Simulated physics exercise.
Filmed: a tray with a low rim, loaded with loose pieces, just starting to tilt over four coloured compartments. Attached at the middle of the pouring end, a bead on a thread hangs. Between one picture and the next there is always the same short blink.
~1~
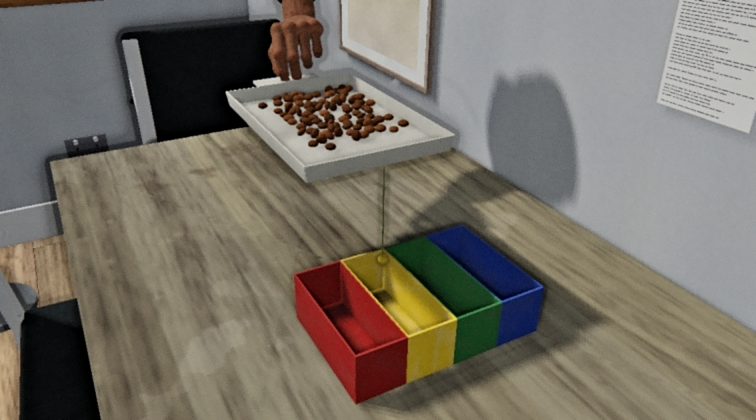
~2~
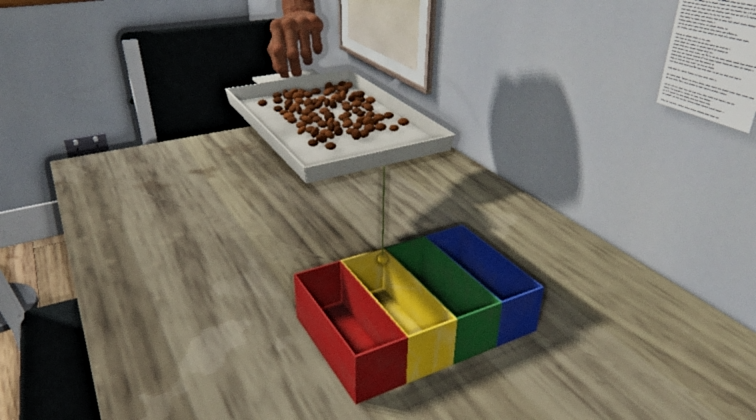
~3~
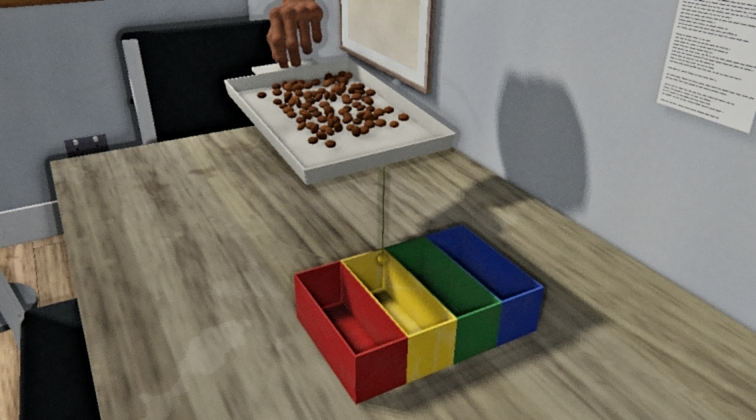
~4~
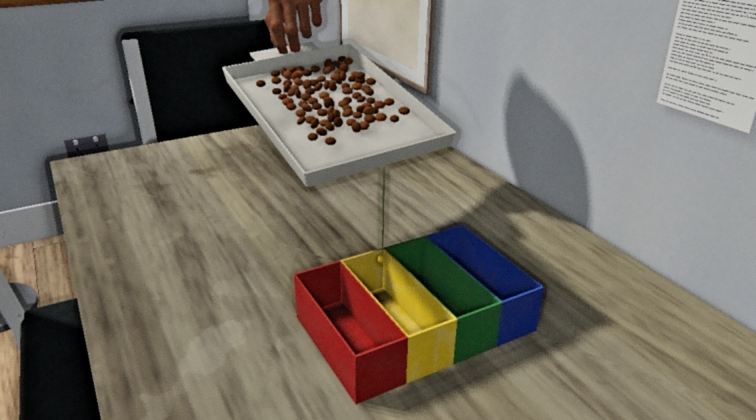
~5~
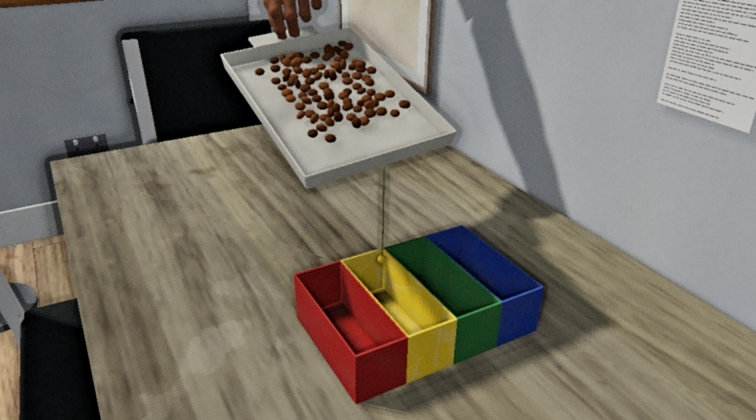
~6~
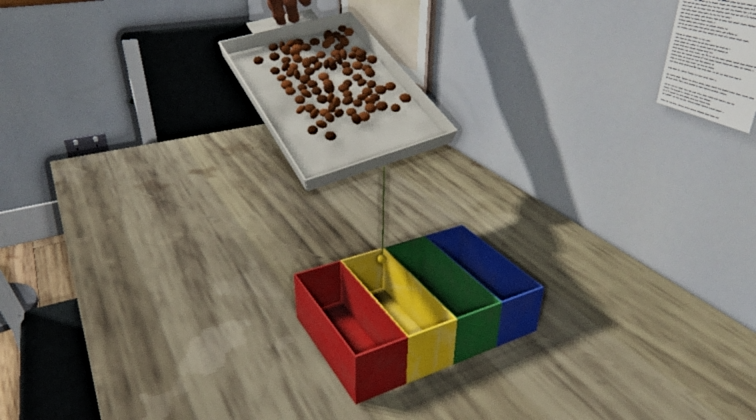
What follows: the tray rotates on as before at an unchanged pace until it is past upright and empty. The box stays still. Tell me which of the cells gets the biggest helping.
The biggest helping lands in the red cell.
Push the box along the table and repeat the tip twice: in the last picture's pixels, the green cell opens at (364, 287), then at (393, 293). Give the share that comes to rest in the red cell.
Close to 0 in a hundred, then close to 10 in a hundred.
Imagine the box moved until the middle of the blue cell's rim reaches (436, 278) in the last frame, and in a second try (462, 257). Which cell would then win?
One: That yellow cell. Two: The red one.
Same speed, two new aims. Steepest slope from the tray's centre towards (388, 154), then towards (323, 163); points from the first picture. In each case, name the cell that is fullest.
First aim: The cell in green. Second aim: The red one.
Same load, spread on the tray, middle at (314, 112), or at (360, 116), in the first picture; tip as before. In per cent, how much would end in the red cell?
Roughly 70 and 60 percent, in that order.
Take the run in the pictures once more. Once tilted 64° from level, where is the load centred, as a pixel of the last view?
I'd mark it close to (343, 159).
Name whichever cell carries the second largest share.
It's the cell in yellow that ends up second.
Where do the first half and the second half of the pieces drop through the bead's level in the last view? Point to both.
Early-half point (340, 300); late-half point (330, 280).
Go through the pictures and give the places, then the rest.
In the first picture, corners of the pouring end (306, 165) and (451, 134), level; middle of the load (325, 113), bits of dog kibble; bead on its thread (383, 259); red cell (381, 366); yellow cell (431, 347); green cell (477, 329); blue cell (520, 312).
In the second picture, corners of the pouring end (306, 166) and (451, 134), level; middle of the load (324, 111).
In the third picture, corners of the pouring end (306, 168) and (452, 133), tipped barely, lowest at the left corner; middle of the load (324, 105).
In the fourth picture, corners of the pouring end (306, 171) and (452, 132), tipped a little, lowest at the left corner; middle of the load (324, 95).
In the fifth picture, corners of the pouring end (306, 174) and (453, 130), tipped a little, lowest at the left corner; middle of the load (324, 86).
In the sixth picture, corners of the pouring end (307, 178) and (453, 129), tipped clearly, lowest at the left corner; middle of the load (324, 77); red cell (381, 366); yellow cell (431, 347); green cell (477, 329); blue cell (520, 312).
Just after the last frame, tray tipped steeply; almost all on the tray; about a tenth falling or outside the box.
A moment on, tray tipped past a quarter turn; roughly half on the tray; roughly a quarter in the red cell; just a few in the yellow cell; roughly a quarter falling or outside the box.
Further on, tray tipped past a quarter turn; roughly two thirds in the red cell; roughly a quarter in the yellow cell; roughly a quarter falling or outside the box.
When it is over, tray tipped past a quarter turn; roughly two thirds in the red cell; roughly a quarter in the yellow cell; not one in the green cell; not one in the blue cell; roughly a quarter outside the box.
